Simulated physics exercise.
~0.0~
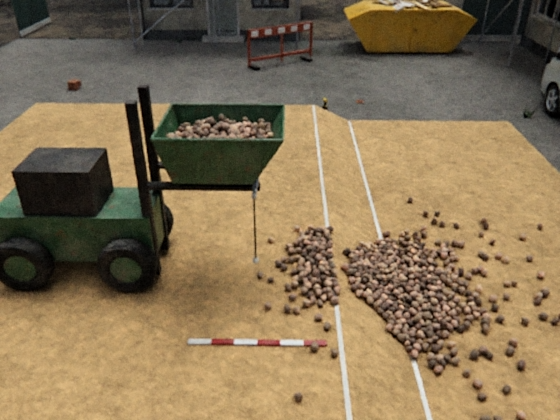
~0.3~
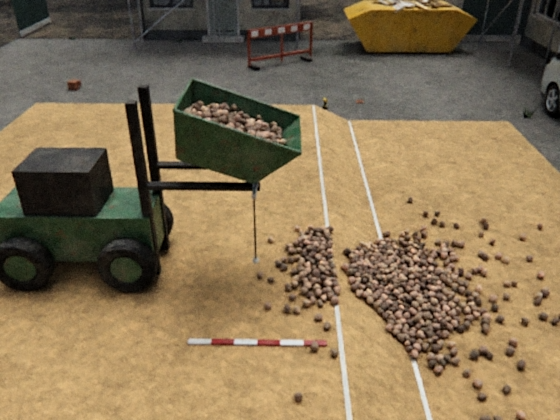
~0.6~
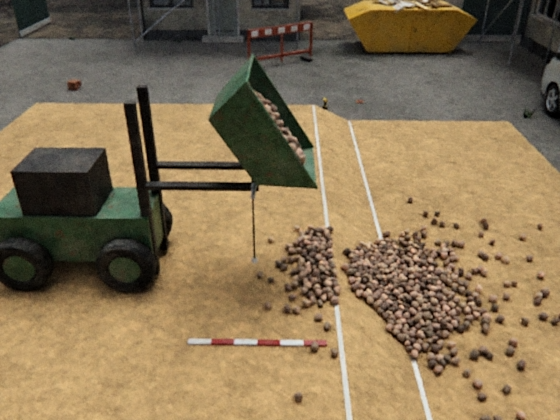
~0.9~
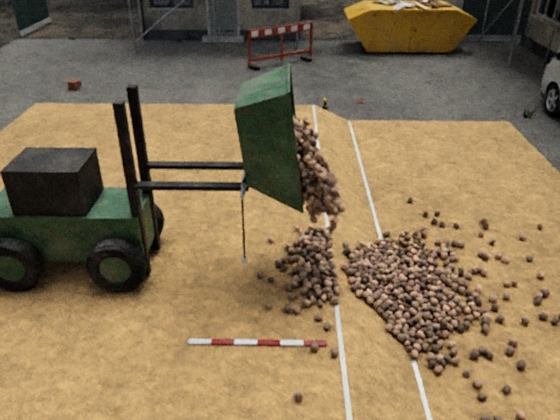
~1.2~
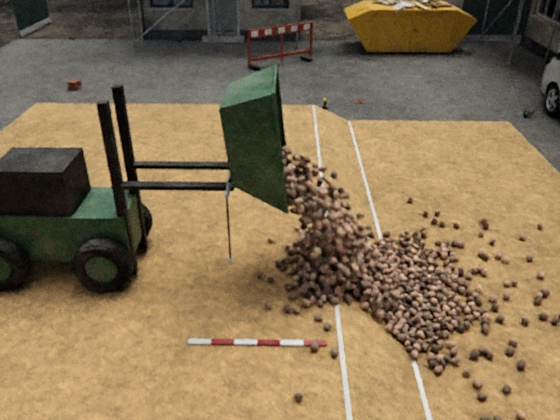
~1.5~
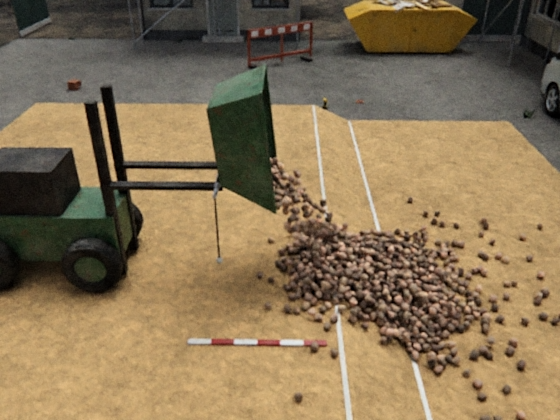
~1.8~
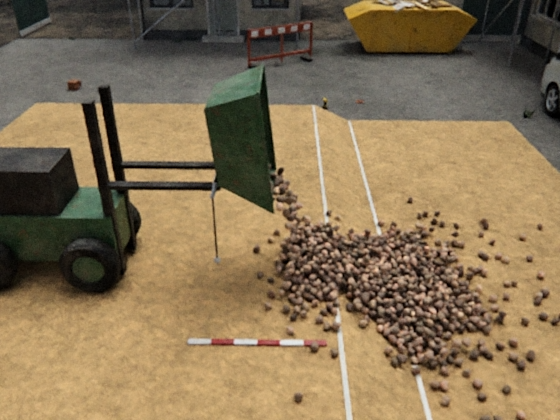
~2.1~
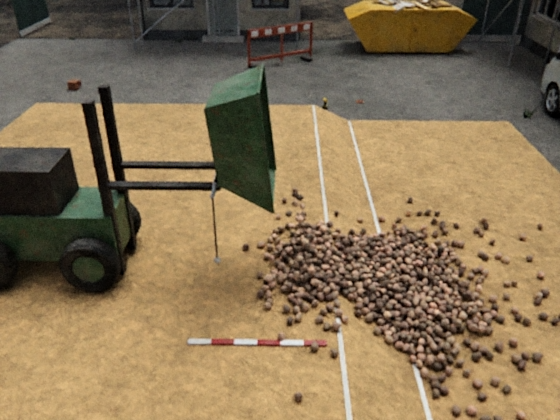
On a sandy work yard with a paved area and a yellow dumpster behind, a green forklift holds a raised skip of brownish rounded stones beside a loose heap lying across two white lines. The skip tips forward to the right, gently at first, then steeply, while the stones slide toward its lip. As it nears upright, the machine backs away to the left and the stones pour down onto the near side of the heap. The stream thins to a trickle and stops. The forklift rests with its skip emptied, beside one broader, merged pile.
